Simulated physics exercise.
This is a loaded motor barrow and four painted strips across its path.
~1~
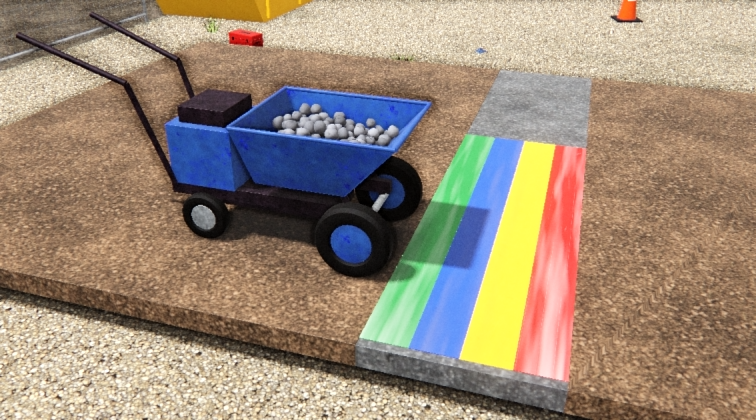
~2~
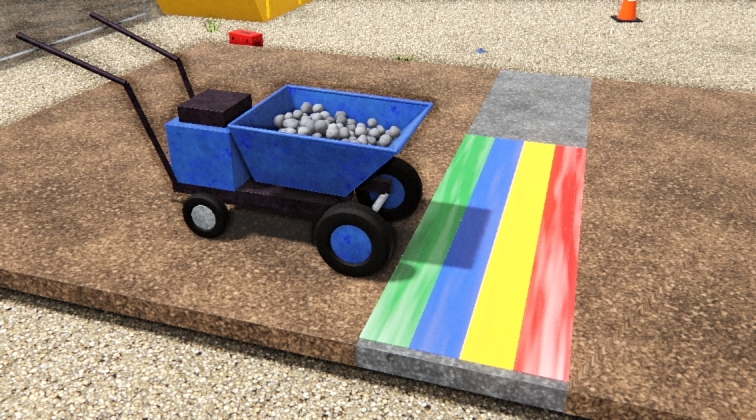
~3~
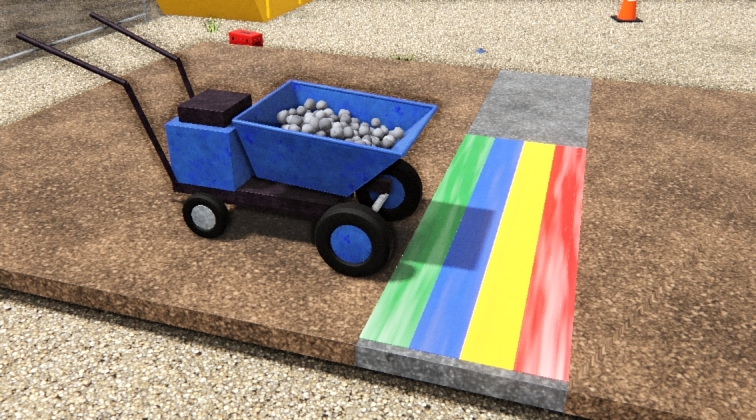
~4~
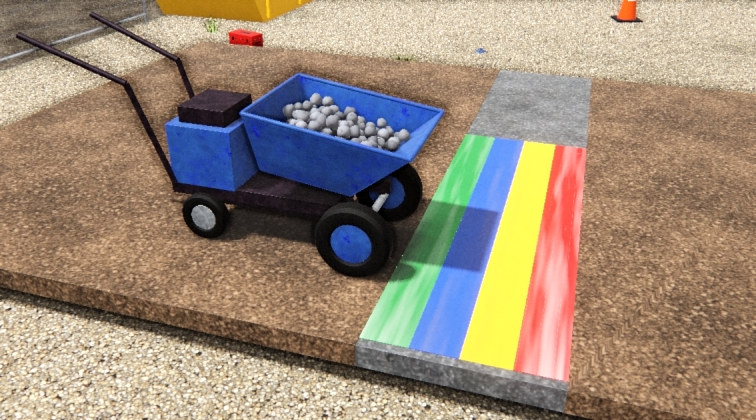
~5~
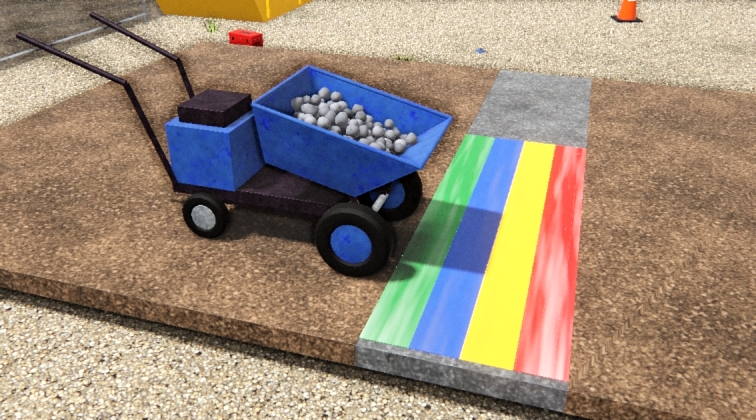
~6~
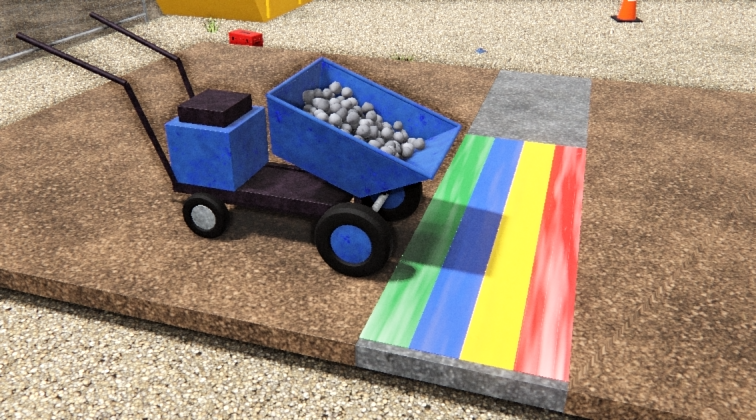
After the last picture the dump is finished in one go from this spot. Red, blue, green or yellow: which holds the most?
Most lies over the yellow band.
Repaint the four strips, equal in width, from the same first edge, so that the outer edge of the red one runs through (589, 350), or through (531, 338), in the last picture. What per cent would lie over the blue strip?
First some 20, then 0 per cent.
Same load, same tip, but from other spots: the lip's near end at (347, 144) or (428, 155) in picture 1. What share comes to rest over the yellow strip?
The first gives 20 %, the second 20 %.
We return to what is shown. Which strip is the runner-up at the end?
It is the red strip.
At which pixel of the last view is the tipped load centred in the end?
Around (521, 263).
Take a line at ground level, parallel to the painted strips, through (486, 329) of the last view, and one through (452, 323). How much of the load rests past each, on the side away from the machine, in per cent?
In turn 60 and 90 in a hundred.
Soon, skip tipped steeply; all in the skip.
A while on, skip tipped right over; most in the skip; a small part over the blue strip; about a quarter over the yellow strip; a stray few over the red strip.
Towards the end, skip tipped right over; about a quarter in the skip; a small part over the blue strip; about a third over the yellow strip; about a quarter over the red strip; a small part off the paint.
Finally, skip tipped right over; a small part in the skip; none over the green strip; a small part over the blue strip; about half over the yellow strip; about a quarter over the red strip; a small part off the paint.
